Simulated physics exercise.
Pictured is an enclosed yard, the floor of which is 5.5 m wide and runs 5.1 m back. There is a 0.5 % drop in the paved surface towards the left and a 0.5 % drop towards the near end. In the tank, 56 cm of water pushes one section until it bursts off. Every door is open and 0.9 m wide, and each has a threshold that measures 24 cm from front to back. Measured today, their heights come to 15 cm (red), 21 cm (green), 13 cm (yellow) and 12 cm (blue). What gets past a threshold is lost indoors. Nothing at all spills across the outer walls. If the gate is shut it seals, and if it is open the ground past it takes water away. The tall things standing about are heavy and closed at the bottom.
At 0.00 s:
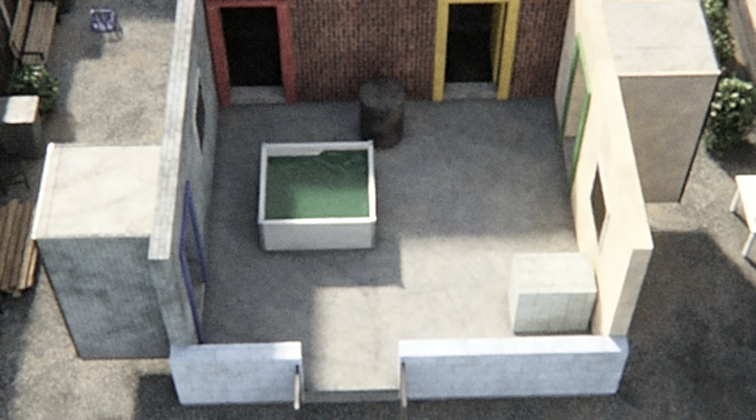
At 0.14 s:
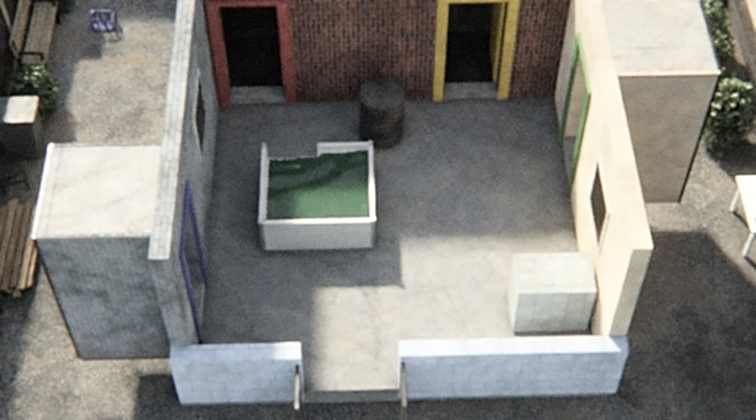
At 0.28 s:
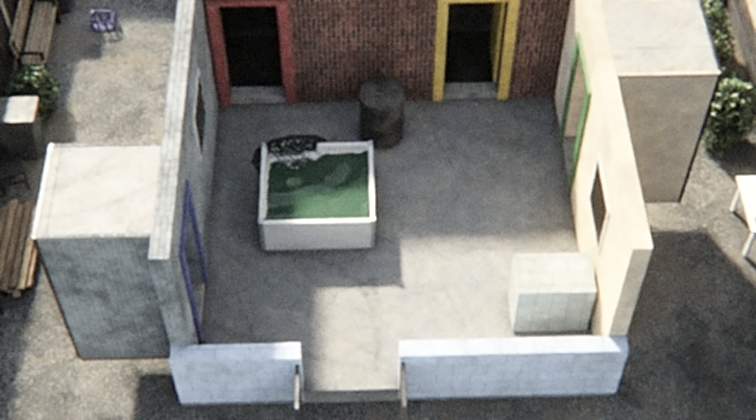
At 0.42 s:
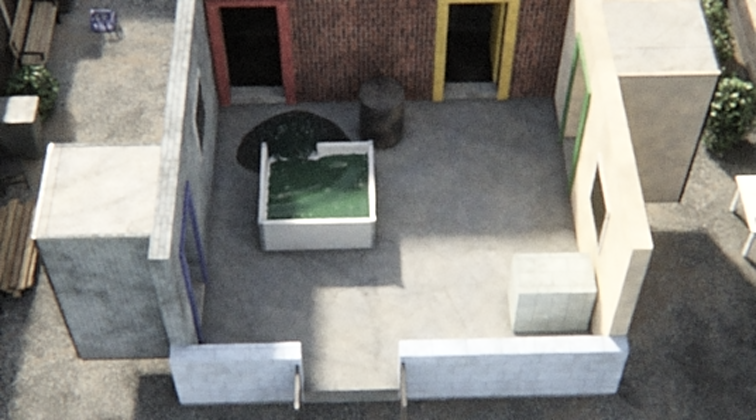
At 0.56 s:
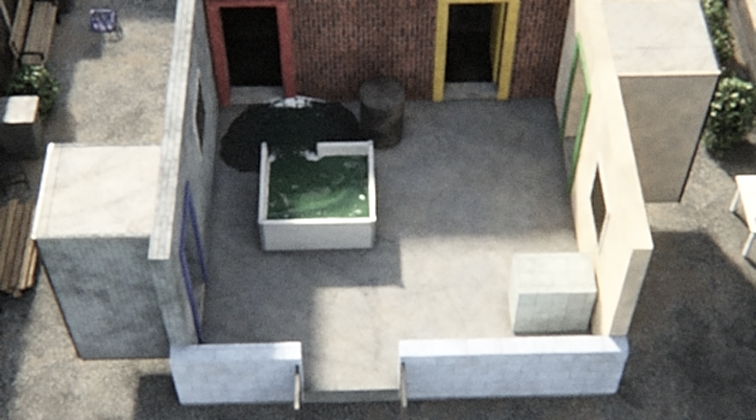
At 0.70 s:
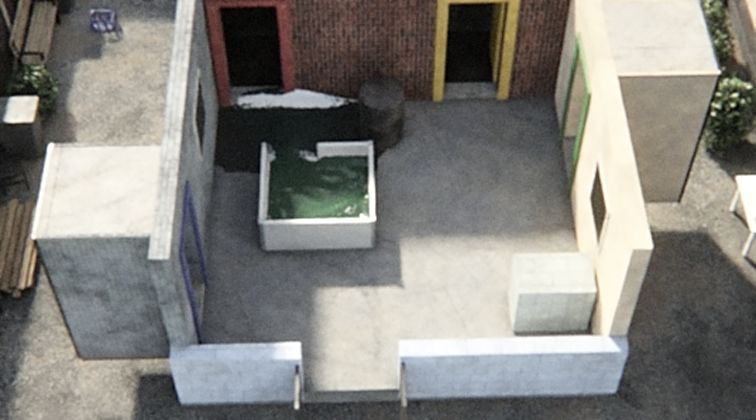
In this clip, green water sits in a white-walled tank in an enclosed yard; a gap appears in the tank's far side, and water pours out, spreading dark across the floor behind it to the red door.
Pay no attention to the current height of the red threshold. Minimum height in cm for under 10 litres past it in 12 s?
Approx. 27 cm.
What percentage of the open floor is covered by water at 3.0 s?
Close to 35 per cent is wet.
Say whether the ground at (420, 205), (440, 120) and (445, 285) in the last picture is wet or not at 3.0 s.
First bone-dry, second wet through, third bone-dry.
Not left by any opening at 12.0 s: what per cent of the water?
Roughly 86 percent of the water remains.
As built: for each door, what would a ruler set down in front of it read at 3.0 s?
Centimetres: Red = 20, green = 3, yellow = 4, blue = 0.
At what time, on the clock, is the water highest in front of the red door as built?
1.4 s.
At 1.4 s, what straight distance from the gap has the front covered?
Close to 2.8 metres, I'd say.
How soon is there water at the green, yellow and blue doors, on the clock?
For green it's 3.0 s, for yellow 1.6 s, and for blue 3.2 s.
After 1.4 s water covers 15 % of the floor, deepest (38 cm) near (219, 106); 30 cm at the red door, 27 litres in over its 15 cm threshold.
After 3.0 s water covers 35 % of the floor, deepest (22 cm) near (219, 106); 20 cm at the red door, 98 litres in over its 15 cm threshold.
After 12.0 s water covers 95 % of the floor, deepest (7 cm) near (199, 378); 6 cm at the red door, 111 litres in over its 15 cm threshold.
At the red door as built, the water arrived by 0.6 s and peaked near 30 cm at 1.4 s.
Run again over the same 12 s with other heights there, 20 litres in over 24.5 cm, 1 litre over 33.5 cm. The limit of 10 litres is kept from about 27 cm up.
